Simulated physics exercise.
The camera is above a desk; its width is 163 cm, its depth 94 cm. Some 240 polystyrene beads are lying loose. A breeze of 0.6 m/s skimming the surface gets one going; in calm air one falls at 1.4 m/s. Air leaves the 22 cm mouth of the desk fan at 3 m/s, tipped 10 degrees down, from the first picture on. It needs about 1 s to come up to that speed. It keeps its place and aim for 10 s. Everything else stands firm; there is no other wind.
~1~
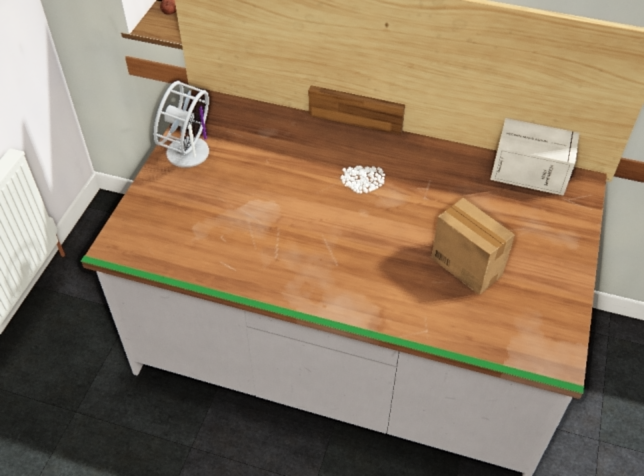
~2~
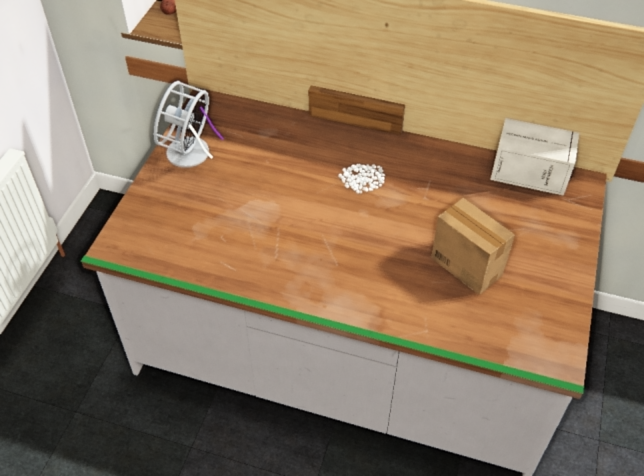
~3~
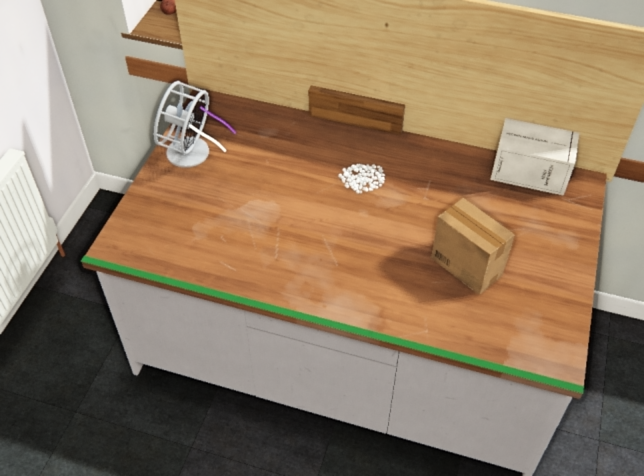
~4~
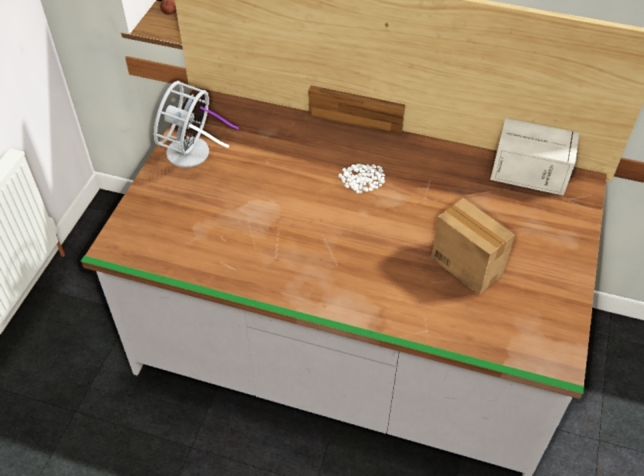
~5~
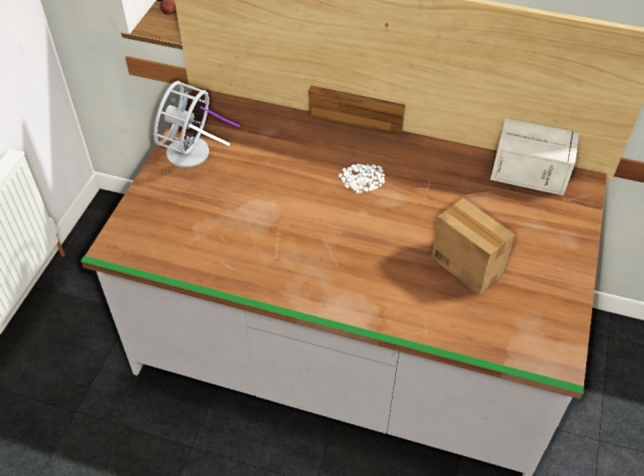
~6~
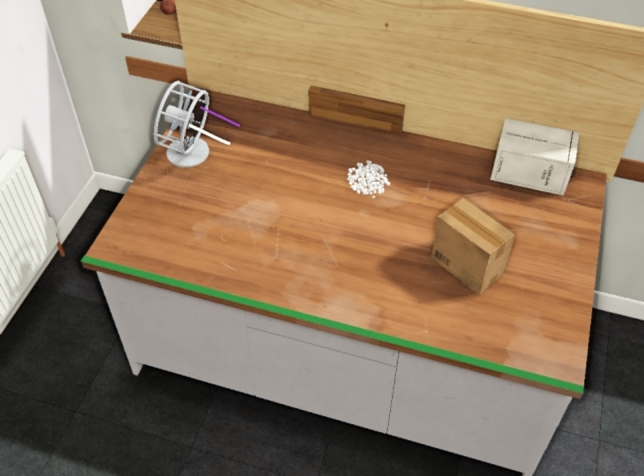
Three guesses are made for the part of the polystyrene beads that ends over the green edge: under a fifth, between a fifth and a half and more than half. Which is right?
The share over the green edge is not even a fifth.
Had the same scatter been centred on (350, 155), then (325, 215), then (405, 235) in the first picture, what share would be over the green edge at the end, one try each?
In that order: 0 %, 90 %, 80 %.
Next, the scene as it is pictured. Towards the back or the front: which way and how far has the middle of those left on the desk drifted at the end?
Towards the back, some 30 cm.
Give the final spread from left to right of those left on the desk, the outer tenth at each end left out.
About 50 cm.
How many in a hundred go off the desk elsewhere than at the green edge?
About 70 %.
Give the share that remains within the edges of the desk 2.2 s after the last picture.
Near 30 %.
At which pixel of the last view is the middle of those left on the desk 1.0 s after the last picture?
Near (480, 147).
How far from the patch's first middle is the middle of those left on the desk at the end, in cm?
Roughly 45 cm.
Then, 1.0 s after the last picture, 39 % are on the move or not yet settled, 0 % are over the green edge; the middle of those still in play is near (480, 147).
Then, 2.2 s after the last picture, 24 % are on the move or not yet settled, 0 % are over the green edge; the middle of those still in play is near (462, 143).
Then, 4.6 s after the last picture, 24 % are on the move or not yet settled, 0 % are over the green edge; the middle of those still in play is near (462, 142).
Then, 9.1 s after the last picture, at the end, 0 % are over the green edge; the middle of those still in play is near (463, 143).
